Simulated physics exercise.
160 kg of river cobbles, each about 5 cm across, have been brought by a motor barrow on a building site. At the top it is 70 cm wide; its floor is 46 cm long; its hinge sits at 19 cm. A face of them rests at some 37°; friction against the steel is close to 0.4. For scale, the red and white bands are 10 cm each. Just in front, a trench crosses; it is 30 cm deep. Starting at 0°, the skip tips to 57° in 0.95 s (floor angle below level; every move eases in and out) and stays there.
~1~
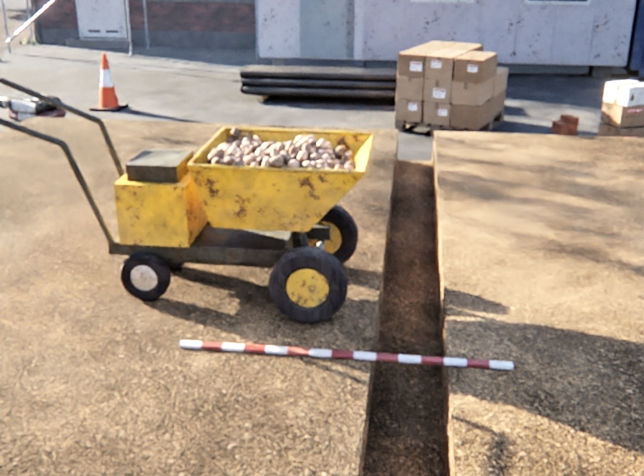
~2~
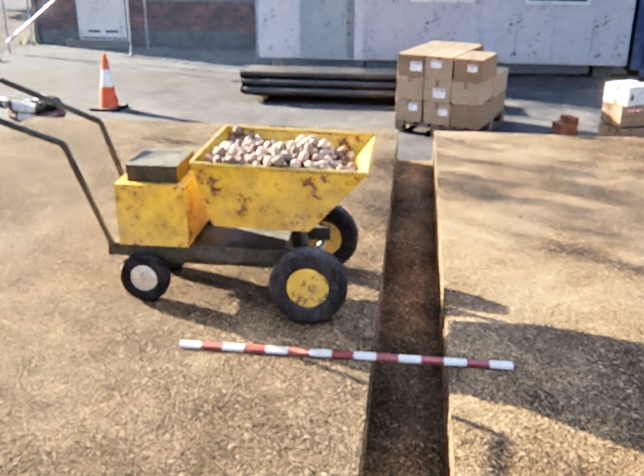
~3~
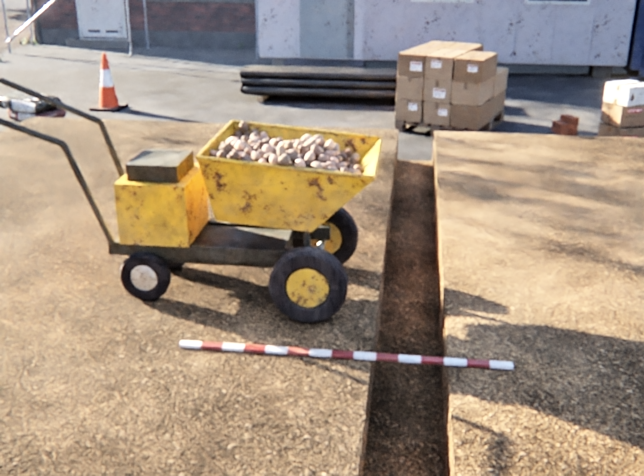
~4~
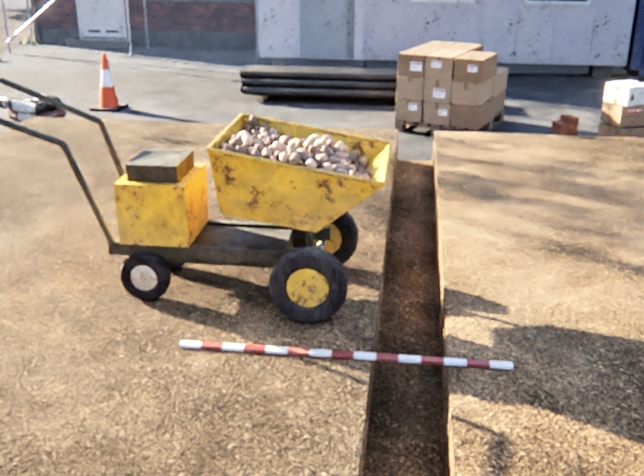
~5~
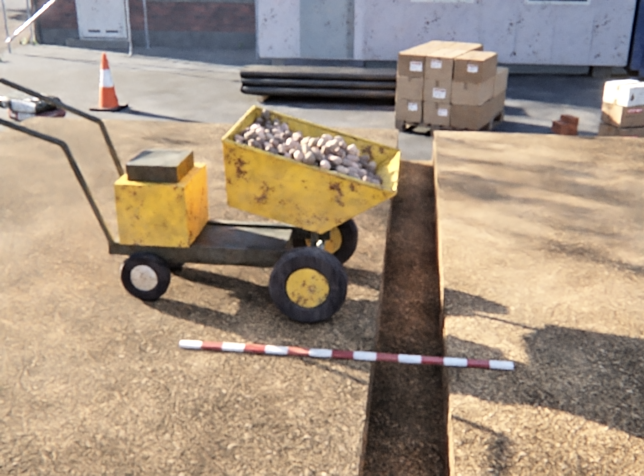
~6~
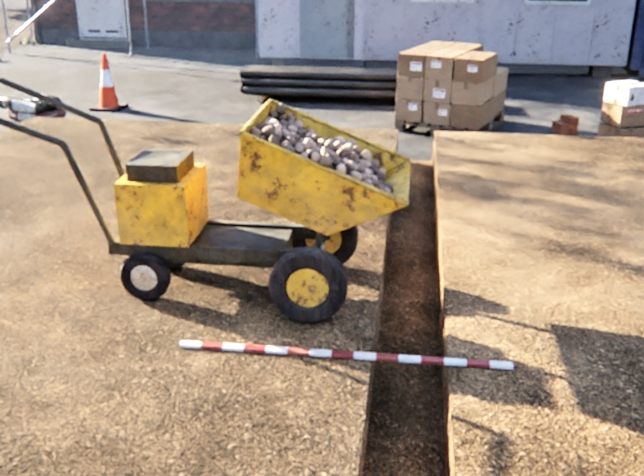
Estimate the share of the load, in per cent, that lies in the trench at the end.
I would say 17 per cent of the load lies in the trench at the end.
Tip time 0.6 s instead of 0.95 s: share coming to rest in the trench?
I'd put it at roughly 15 per cent.
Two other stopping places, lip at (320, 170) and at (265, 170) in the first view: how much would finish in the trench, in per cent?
First place roughly 45%, second roughly 60%.
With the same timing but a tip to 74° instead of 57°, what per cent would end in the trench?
Around 10 per cent would finish in the trench.
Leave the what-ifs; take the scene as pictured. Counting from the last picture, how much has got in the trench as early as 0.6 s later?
Approx. 0 % of the load.
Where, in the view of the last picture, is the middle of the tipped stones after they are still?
In the last view, about (481, 298).
Then, 0.3 s after the last picture the floor is at 48°, 100 % in the skip; the foremost stones are at (422, 224).
Then, 0.6 s after the last picture the floor is at 57°, 86 % in the skip, 1 % in the trench, 12 % past the trench; the foremost stones are at (504, 305).
Then, 1.0 s after the last picture the floor is at 57°, 59 % in the skip, 1 % in the trench, 41 % past the trench; the foremost stones are at (582, 290).
Then, 2.9 s after the last picture the floor is at 57°, 32 % in the skip, 17 % in the trench, 51 % past the trench; the foremost stones are past the picture's edge.
